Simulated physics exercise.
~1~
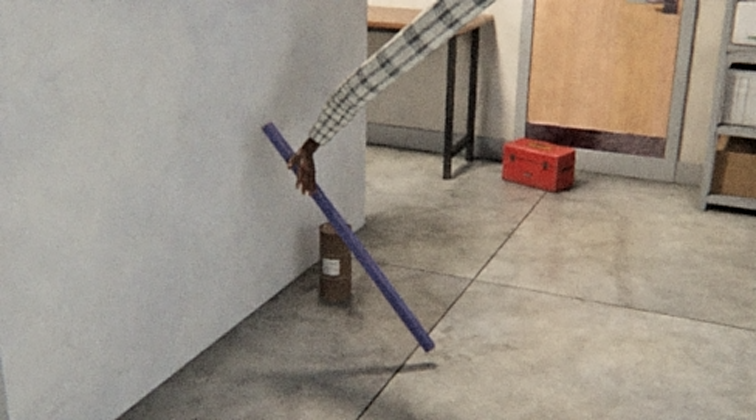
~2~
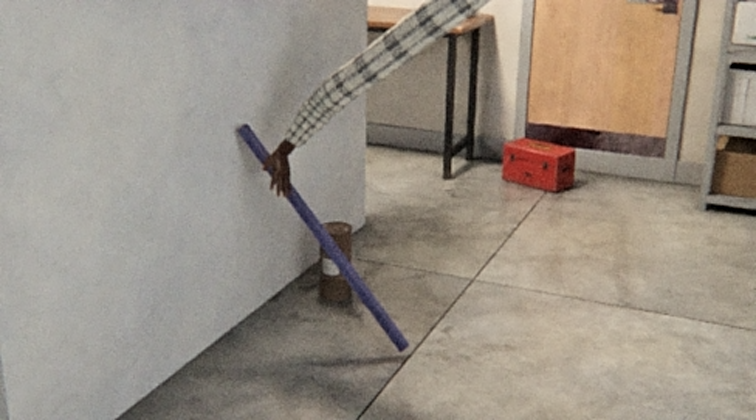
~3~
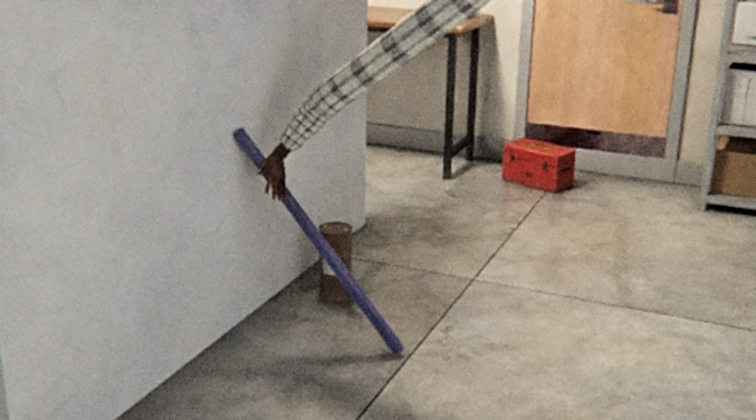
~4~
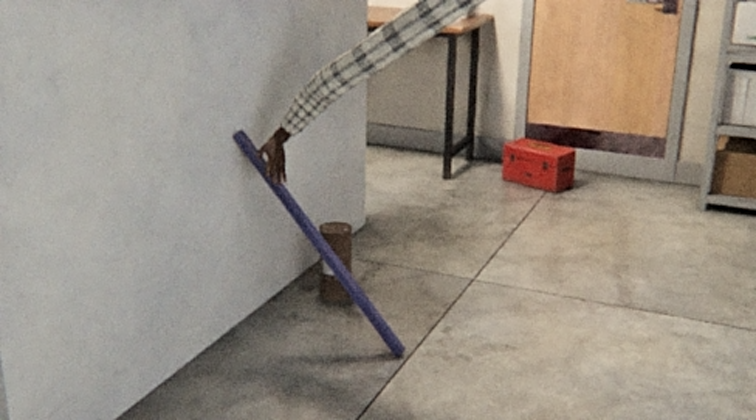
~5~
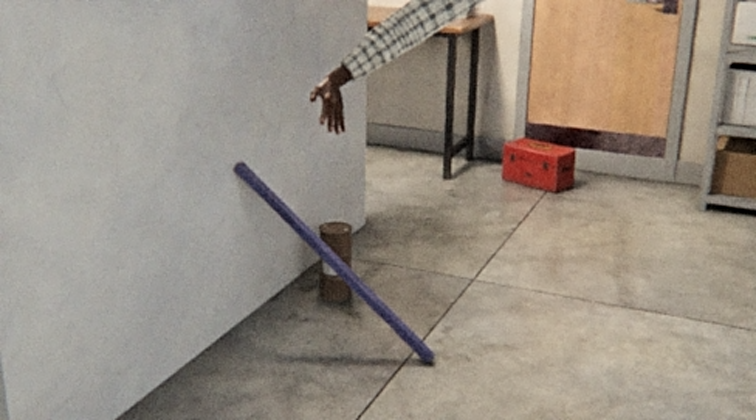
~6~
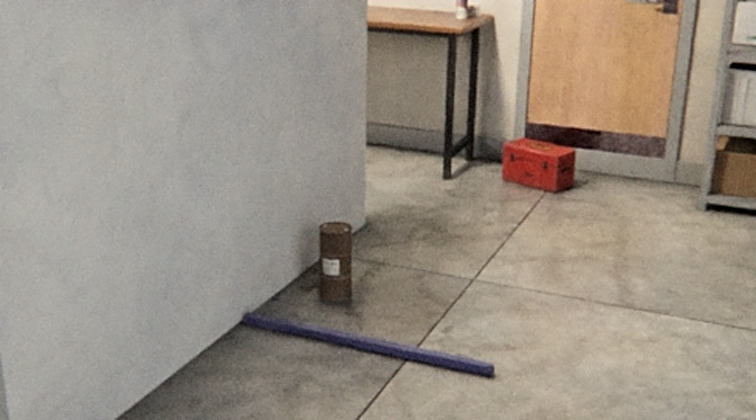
A blue pole, held near its top by a hand in a plaid sleeve, is brought leftward and leant against a pale wall, its foot on the concrete floor. A brown canister stands close by, with a red box near the door beyond. The fingers loosen and the hand draws back toward the upper right. The pole does not hold, its top sliding down the wall while its foot slips out to the right. It leans lower and lower until it lies on the floor, while the canister stays standing in its place.
